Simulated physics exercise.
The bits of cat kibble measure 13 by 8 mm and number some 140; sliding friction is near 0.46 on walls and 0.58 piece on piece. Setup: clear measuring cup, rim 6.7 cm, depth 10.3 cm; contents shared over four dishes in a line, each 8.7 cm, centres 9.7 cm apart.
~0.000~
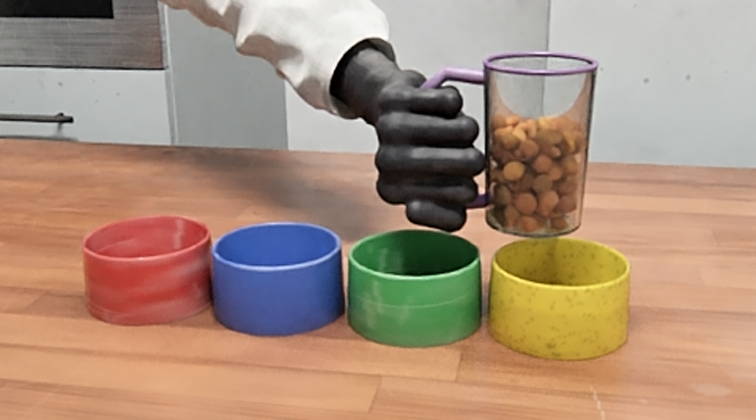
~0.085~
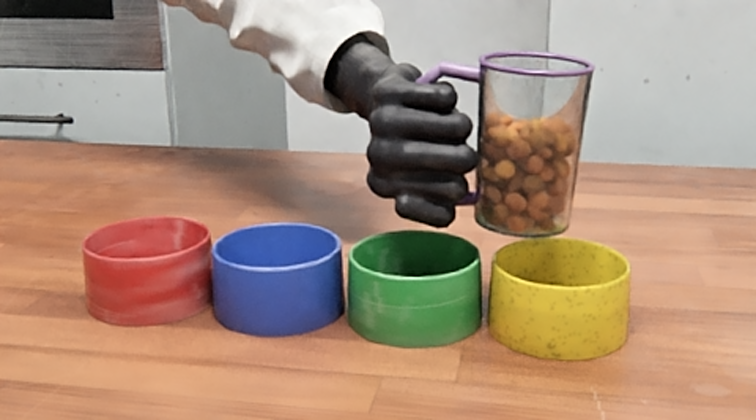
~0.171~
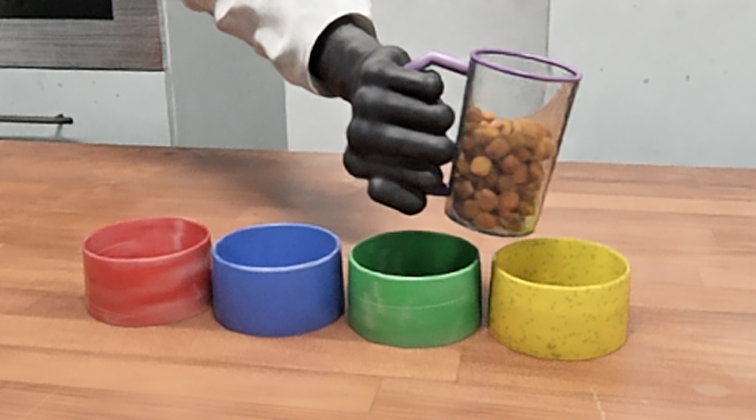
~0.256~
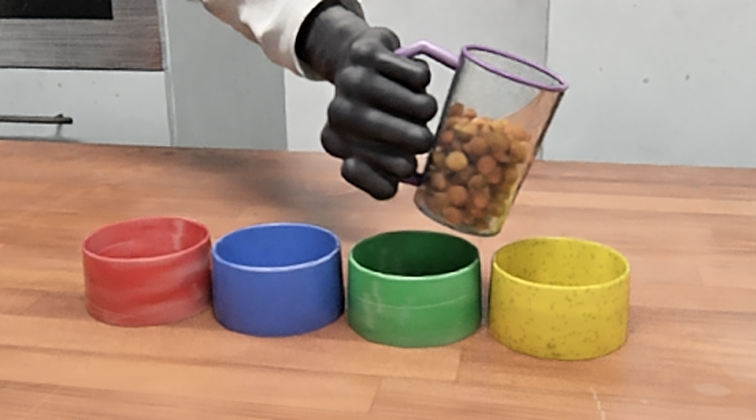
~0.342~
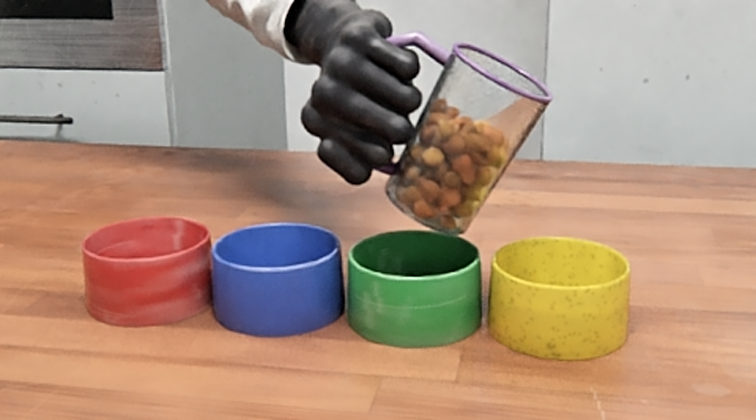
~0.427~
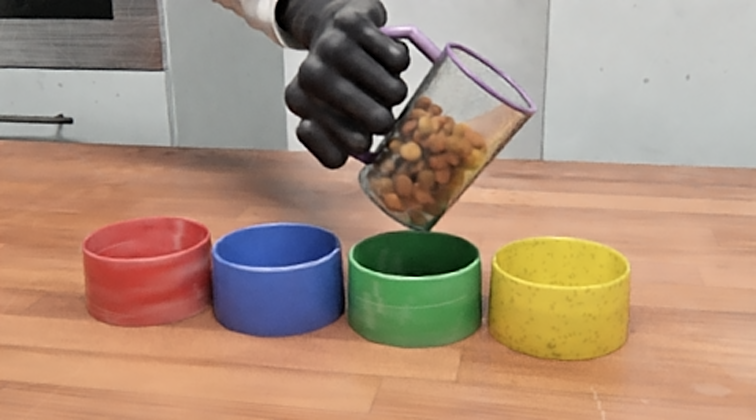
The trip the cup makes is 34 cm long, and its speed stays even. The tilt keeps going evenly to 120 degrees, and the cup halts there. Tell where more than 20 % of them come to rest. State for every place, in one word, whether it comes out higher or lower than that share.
Red dish: Lower, blue dish: Higher, green dish: Lower, yellow dish: Lower, counter: Lower.
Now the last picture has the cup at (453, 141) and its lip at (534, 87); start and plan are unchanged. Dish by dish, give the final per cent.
The red dish keeps 90, the blue one 0, the green one 0 and the yellow one 0.
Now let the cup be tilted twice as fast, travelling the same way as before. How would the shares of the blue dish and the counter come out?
In the blue dish 10; on the counter 10.
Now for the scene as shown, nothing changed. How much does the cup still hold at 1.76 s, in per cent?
Roughly 0 per cent, I'd say.
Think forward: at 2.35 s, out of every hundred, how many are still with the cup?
0 per cent.
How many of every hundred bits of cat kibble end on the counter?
I'd reckon around 5 per cent.
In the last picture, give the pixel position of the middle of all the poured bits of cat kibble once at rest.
Estimated resting centre: Around (269, 284).
After 1.23 s, tilt 115 degrees; cup holds 90 %, blue 5 %, green 5 %.
Then, at 1.76 s, tilt 120 degrees; cup holds 0 %, blue 85 %, green 5 %.
Then, at 2.35 s, tilt 120 degrees; cup holds 0 %, red 5 %, blue 85 %, green 5 %.
At rest (2.7 s), red 5 %, blue 85 %, green 5 %, yellow 0 %, counter 5 %.
